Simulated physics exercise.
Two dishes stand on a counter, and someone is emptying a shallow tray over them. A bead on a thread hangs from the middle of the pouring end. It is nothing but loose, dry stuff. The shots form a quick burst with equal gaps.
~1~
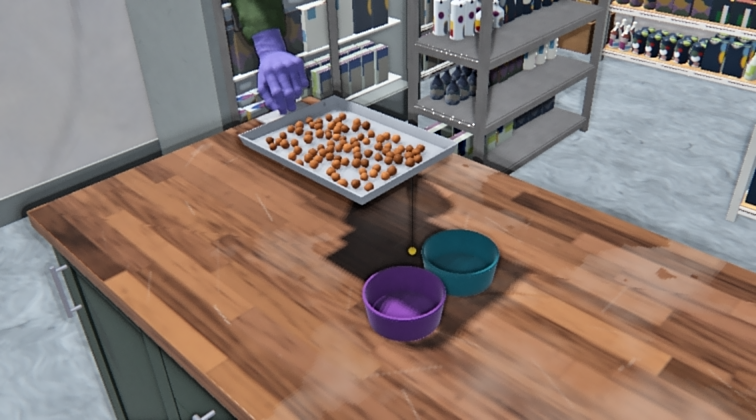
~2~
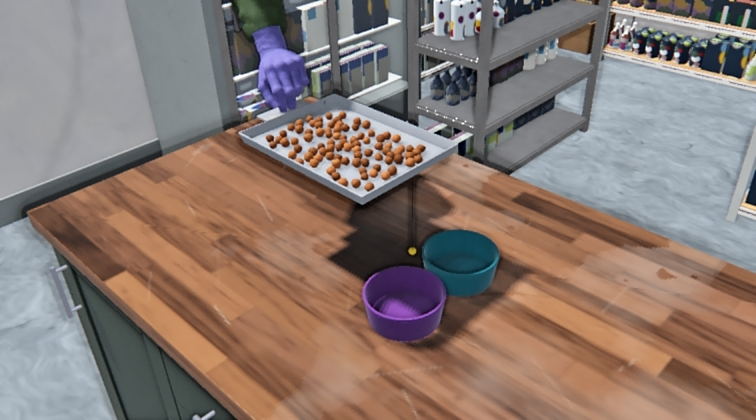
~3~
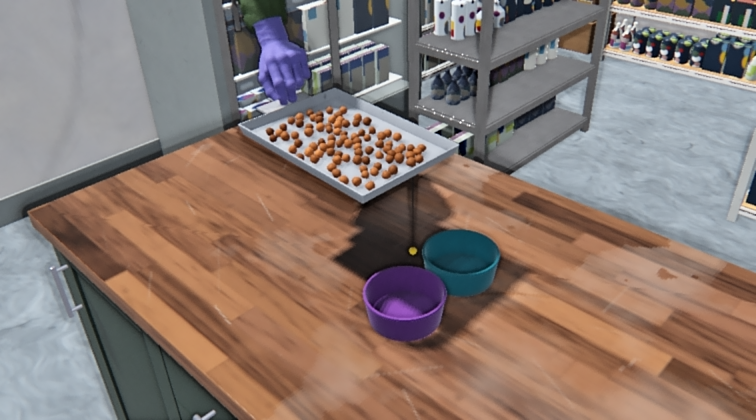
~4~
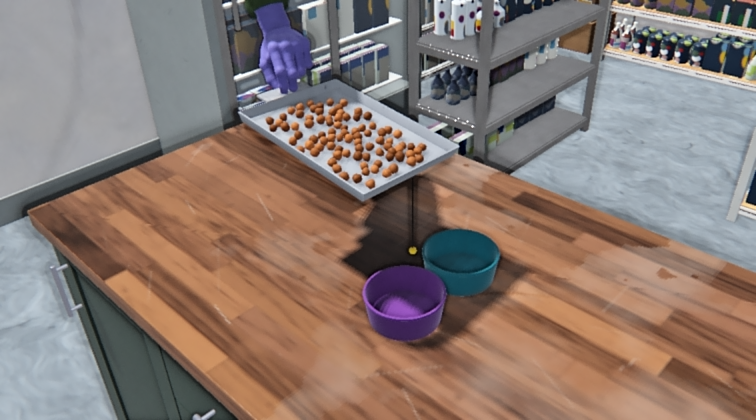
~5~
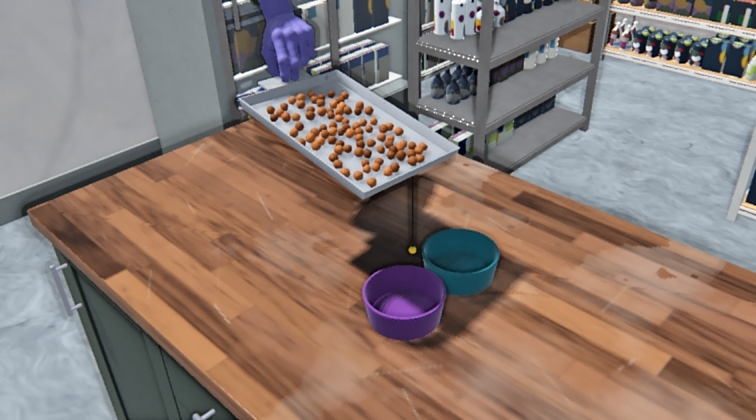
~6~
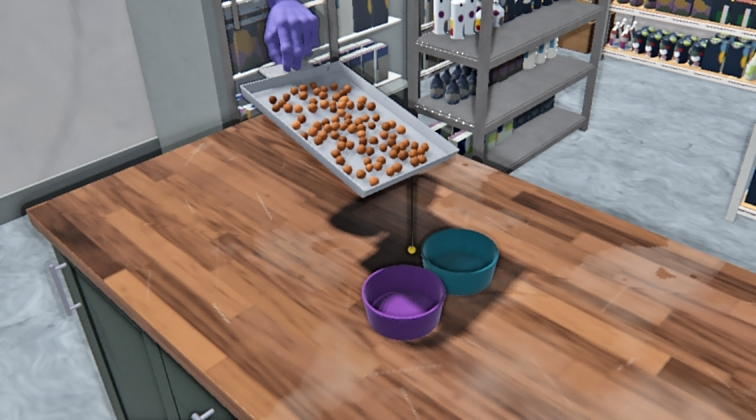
Purple-gloved hand gradually raising the far end of a shallow metal tray of hazelnuts above a wooden counter with two bowls.
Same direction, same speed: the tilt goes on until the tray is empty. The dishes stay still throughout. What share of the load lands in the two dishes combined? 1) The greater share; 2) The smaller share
Answer: 1.
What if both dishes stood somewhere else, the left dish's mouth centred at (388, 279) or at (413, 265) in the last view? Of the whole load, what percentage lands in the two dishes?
70 per cent the first time, 70 per cent the second time.
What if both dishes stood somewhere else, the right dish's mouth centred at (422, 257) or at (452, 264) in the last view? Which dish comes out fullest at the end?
Well, the right-side one at the first spot and the right-side one at the second.
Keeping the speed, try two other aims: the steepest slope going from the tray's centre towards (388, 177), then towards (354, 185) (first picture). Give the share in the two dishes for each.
Case one 90 %; case two 50 %.
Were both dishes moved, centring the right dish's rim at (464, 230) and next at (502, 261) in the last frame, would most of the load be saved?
So that's a greater portion the first time round, a lesser portion the second.
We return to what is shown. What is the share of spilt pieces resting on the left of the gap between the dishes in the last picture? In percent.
I reckon around 10 per cent.
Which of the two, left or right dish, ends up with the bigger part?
Winning side: Right of the pair.
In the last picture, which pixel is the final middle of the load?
Somewhere around (463, 268) in the final view.
Soon after the last picture, tray tipped steeply; nearly all on the tray; a stray few in the air.
A little later, tray tipped right over; about two thirds on the tray; a small part in the right dish; a stray few outside both; about a quarter in the air.
Later still, tray tipped past a quarter turn; a small part in the left dish; most in the right dish; about a quarter outside both.
At rest, tray tipped past a quarter turn; a small part in the left dish; most in the right dish; about a quarter outside both.
